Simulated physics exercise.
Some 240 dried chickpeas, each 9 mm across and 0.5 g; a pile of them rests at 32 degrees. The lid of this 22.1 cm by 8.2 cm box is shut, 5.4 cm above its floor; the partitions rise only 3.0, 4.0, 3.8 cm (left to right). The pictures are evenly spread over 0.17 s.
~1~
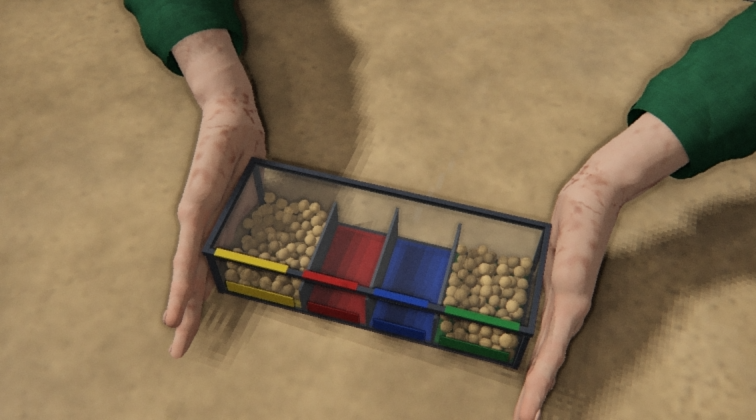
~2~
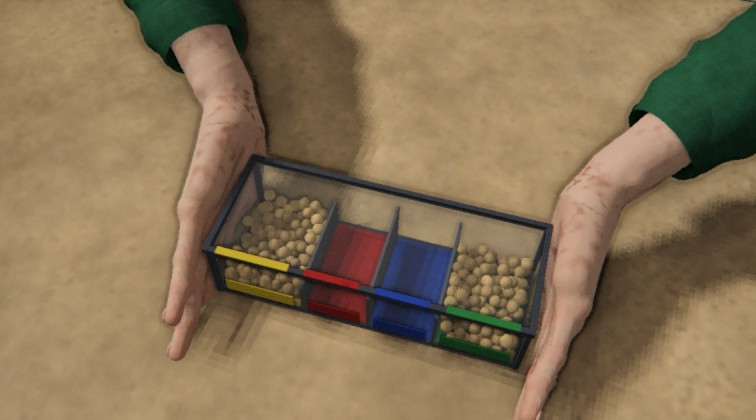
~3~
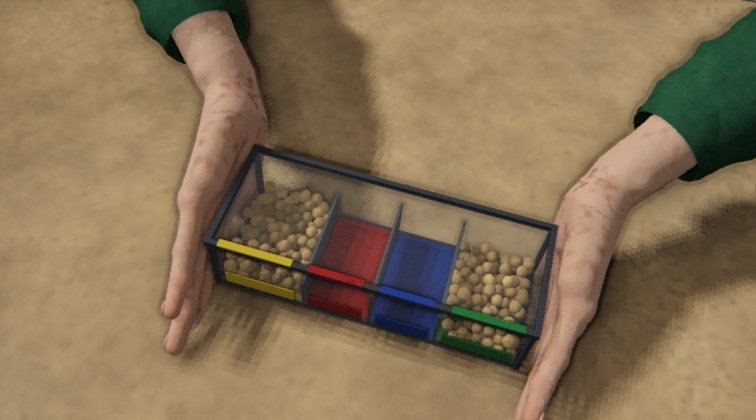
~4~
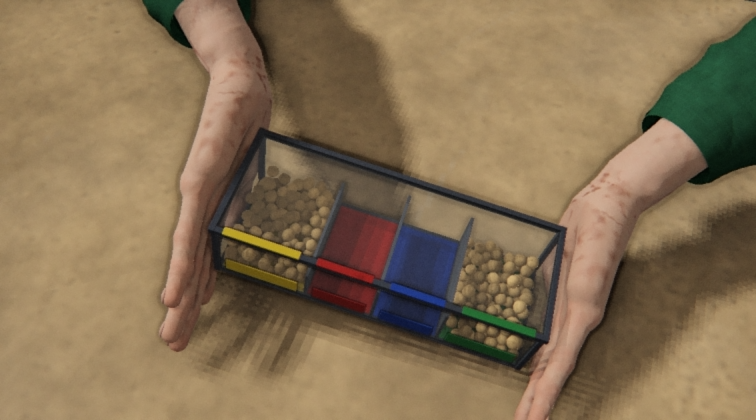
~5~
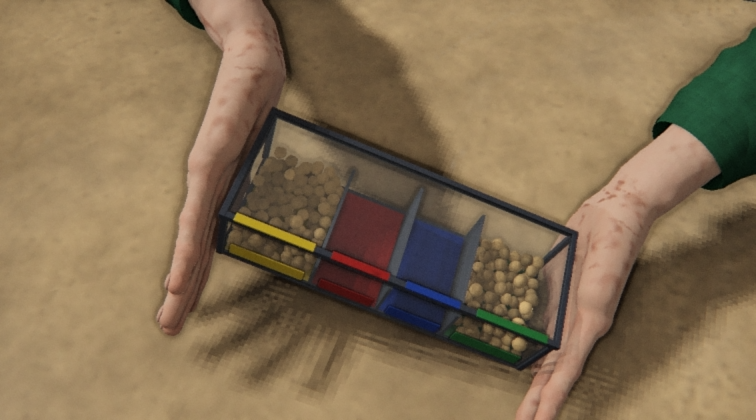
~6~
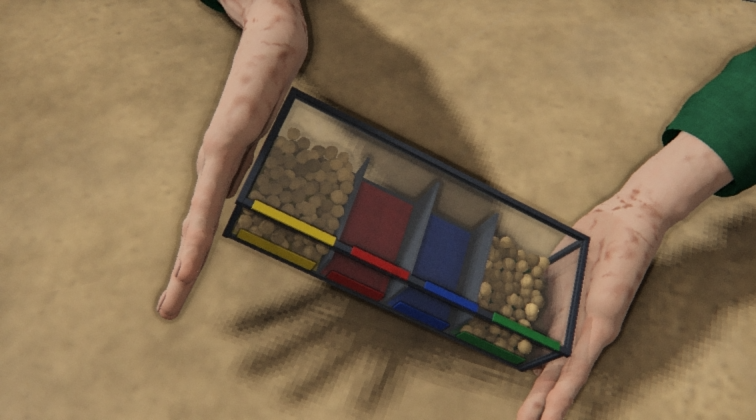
On a sandy-coloured surface, two hands in green sleeves hold a clear, closed box with chickpeas in its yellow and green end compartments; they keep it nearly still, then tilt it steadily, raising the left end above the right.
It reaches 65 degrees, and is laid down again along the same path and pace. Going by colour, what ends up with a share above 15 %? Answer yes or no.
Red compartment: Yes; blue compartment: No; green compartment: Yes; yellow compartment: Yes.
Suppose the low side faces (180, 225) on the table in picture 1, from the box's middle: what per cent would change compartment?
Some 10 per cent.
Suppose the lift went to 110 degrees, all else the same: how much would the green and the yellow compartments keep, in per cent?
In that case green 65; yellow 10.
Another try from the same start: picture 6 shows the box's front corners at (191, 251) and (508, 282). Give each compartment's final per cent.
Red 0, blue 5, green 40, yellow 55.
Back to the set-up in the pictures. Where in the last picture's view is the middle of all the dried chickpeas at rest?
Near (427, 295).
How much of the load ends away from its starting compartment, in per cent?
Some 35 per cent.
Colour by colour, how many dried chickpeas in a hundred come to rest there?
Red 25, blue 5, green 45, yellow 20.
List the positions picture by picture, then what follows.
The first picture shows box tilt 0 degrees, front corners at (210, 250) and (528, 329); green 45 %, yellow 55 %.
The second picture shows box tilt 1 degrees, front corners at (210, 248) and (529, 330).
The third picture shows box tilt 4 degrees, front corners at (212, 240) and (534, 332), lowest corner right front.
The fourth picture shows box tilt 9 degrees, front corners at (216, 228) and (543, 336), lowest corner right front.
The fifth picture shows box tilt 17 degrees, front corners at (227, 213) and (554, 342), lowest corner right front.
The sixth picture shows box tilt 24 degrees, front corners at (245, 199) and (565, 349), lowest corner right front; green 45 %, yellow 55 %.
Then, 0.29 s after the last picture, tilt 62 degrees; red 15 %, green 45 %, yellow 40 %.
Then, 0.48 s after the last picture, tilt 23 degrees; red 25 %, blue 5 %, green 45 %, yellow 20 %.
Then, 0.79 s after the last picture, tilt 0 degrees; red 25 %, blue 5 %, green 45 %, yellow 20 %.
In the end, red 25 %, blue 5 %, green 45 %, yellow 20 %.
